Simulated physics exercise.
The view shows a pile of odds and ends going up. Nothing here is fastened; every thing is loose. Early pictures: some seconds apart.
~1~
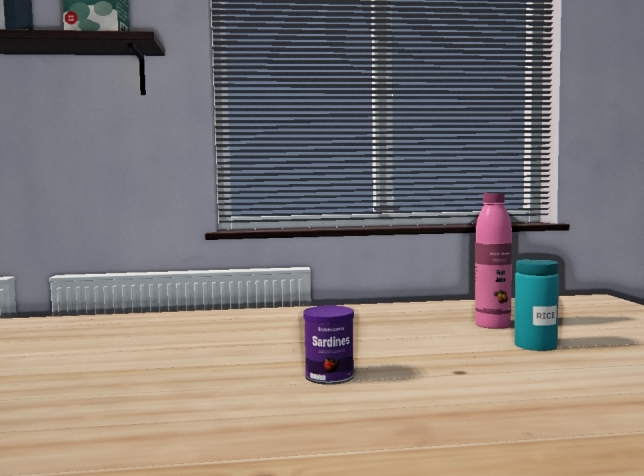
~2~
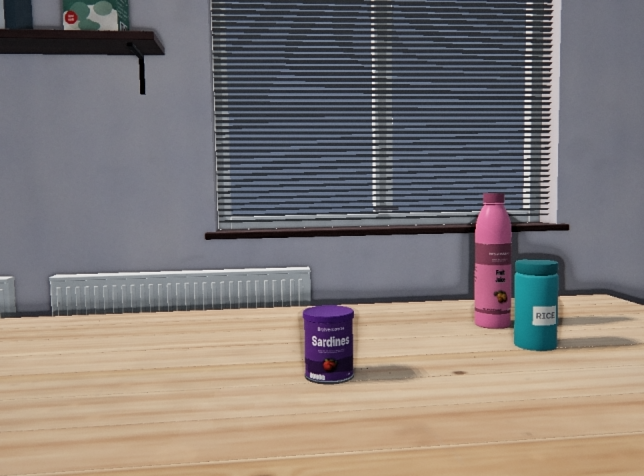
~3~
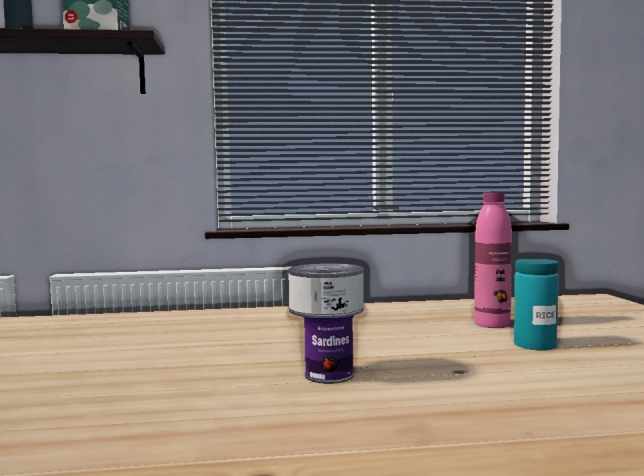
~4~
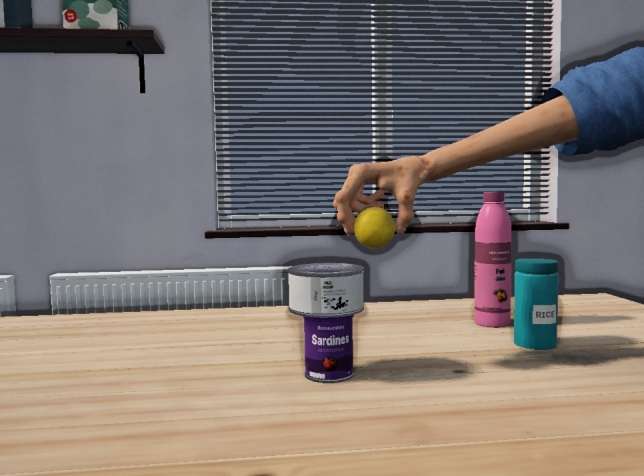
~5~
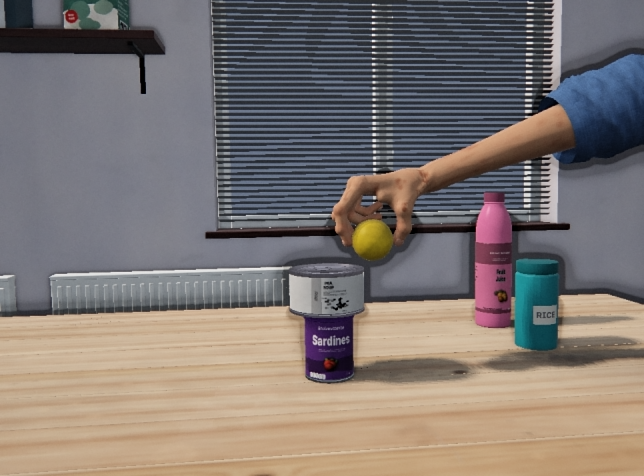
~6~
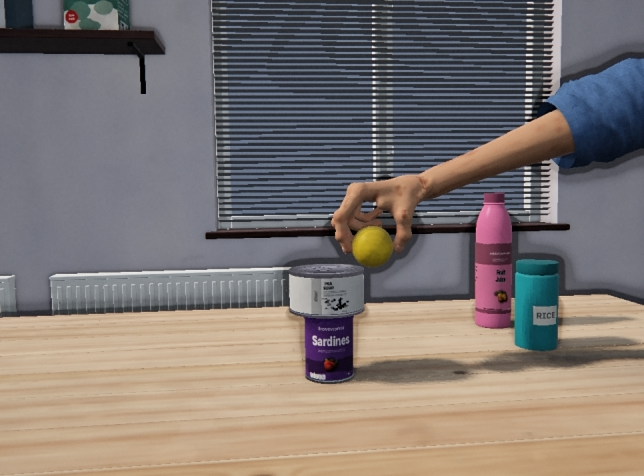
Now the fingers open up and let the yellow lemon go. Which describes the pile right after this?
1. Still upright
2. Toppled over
The answer is 2.
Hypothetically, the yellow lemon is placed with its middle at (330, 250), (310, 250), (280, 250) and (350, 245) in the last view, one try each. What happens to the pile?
Try one: It stands firm; try two: It stands firm; try three: It topples; try four: It stands firm.
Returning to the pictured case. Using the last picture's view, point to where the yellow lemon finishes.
In the final view it sits at roughly (415, 351).
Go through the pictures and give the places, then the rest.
In the first picture, the last thing is not in view yet.
In the second picture, the last thing is not in view yet; turquoise jar (536, 304).
In the third picture, the last thing is not in view yet; white tub (326, 289).
The fourth picture shows on its way; yellow lemon (375, 228); turquoise jar (536, 303).
The fifth picture shows on its way; yellow lemon (372, 240); white tub (327, 289).
The sixth picture shows in place under the hand; yellow lemon (372, 247); turquoise jar (536, 304).
Then, 0.30 s after the last picture, yellow lemon now fallen.
Then, 0.40 s after the last picture, things are still on the move.
At rest, fallen, yellow lemon; the other 4 in place. Seen from the same camera at the end, yellow lemon near (415, 351). The pile comes apart.
